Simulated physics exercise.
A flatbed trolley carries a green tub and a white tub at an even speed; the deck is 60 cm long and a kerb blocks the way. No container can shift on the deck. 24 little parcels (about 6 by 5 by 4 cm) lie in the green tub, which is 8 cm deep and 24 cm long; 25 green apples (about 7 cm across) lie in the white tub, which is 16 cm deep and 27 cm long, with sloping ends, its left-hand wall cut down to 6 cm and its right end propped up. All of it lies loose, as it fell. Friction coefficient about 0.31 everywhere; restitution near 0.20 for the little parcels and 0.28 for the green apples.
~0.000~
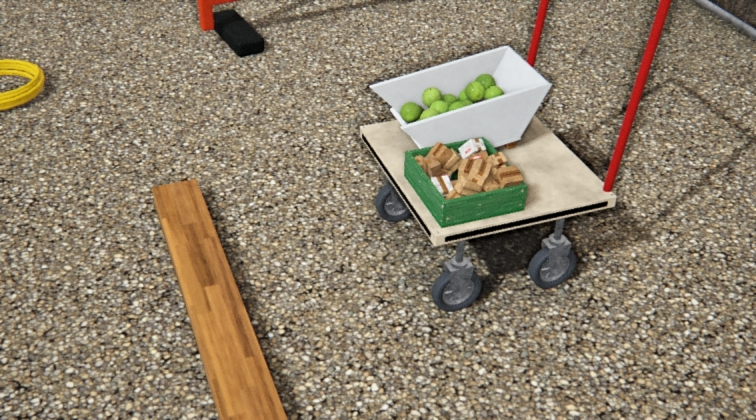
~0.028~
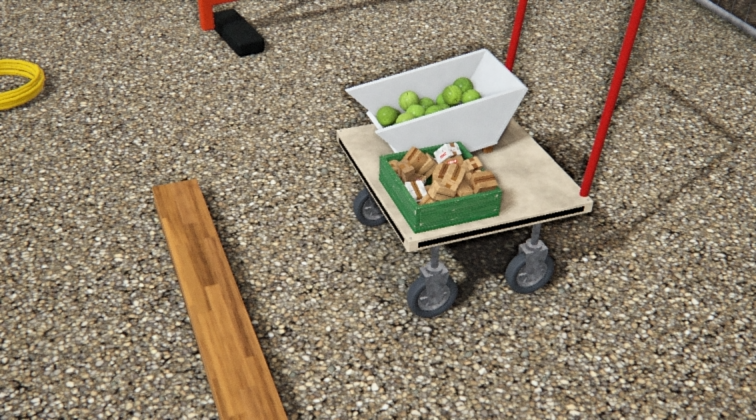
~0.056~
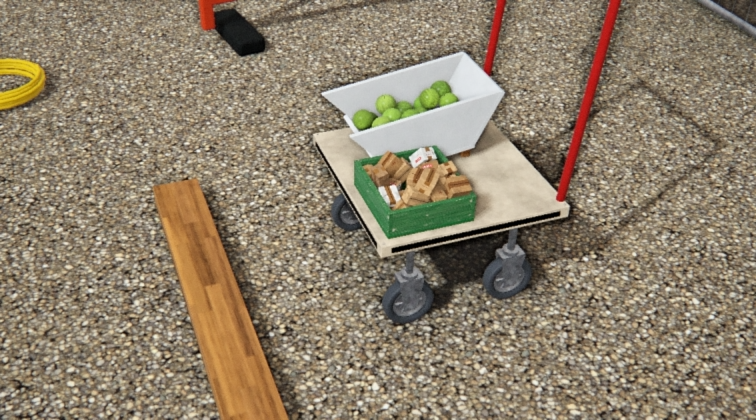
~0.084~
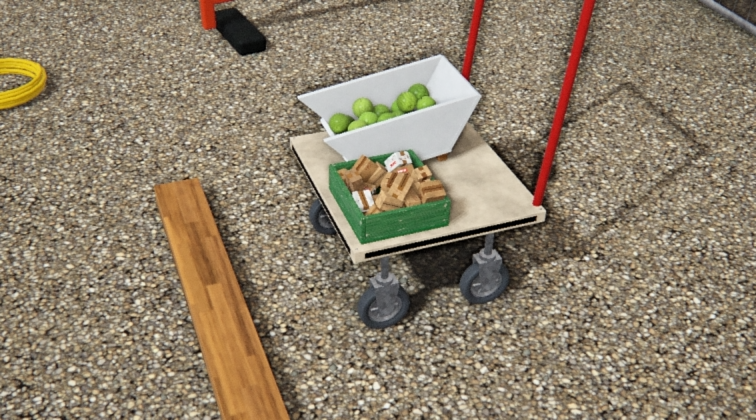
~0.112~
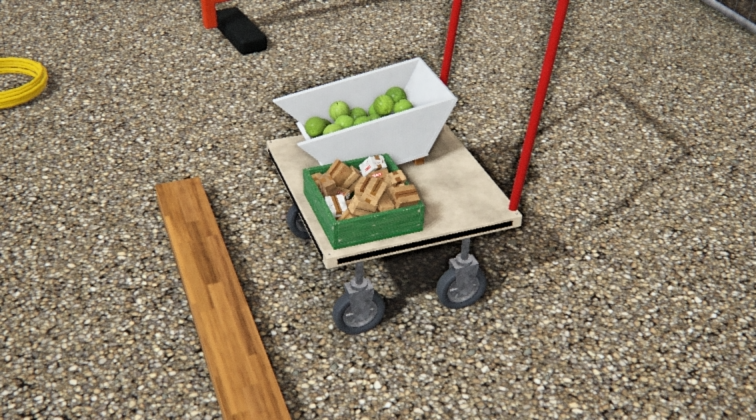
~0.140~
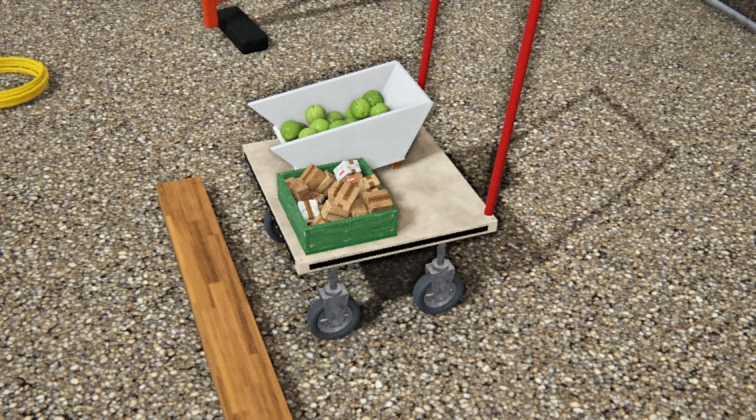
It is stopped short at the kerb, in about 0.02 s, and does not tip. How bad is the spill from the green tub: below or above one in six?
More than one in six of the little parcels leave the green tub.
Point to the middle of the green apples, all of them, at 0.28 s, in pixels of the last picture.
Near (259, 136).
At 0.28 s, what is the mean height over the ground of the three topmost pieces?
About 64 cm.
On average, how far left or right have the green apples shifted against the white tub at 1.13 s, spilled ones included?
About 68 cm to the left.
After 0.18 s, contact.
After 0.28 s, 2 of 24 out of the green tub and 3 of 25 out of the white tub.
After 0.40 s, 6 of 24 out of the green tub and 10 of 25 out of the white tub.
After 0.63 s, 6 of 24 out of the green tub and 14 of 25 out of the white tub.
Final count (at 1.13 s), 6 of 24 out of the green tub and 17 of 25 out of the white tub. Asked share, 6 of 24, 25 per cent.
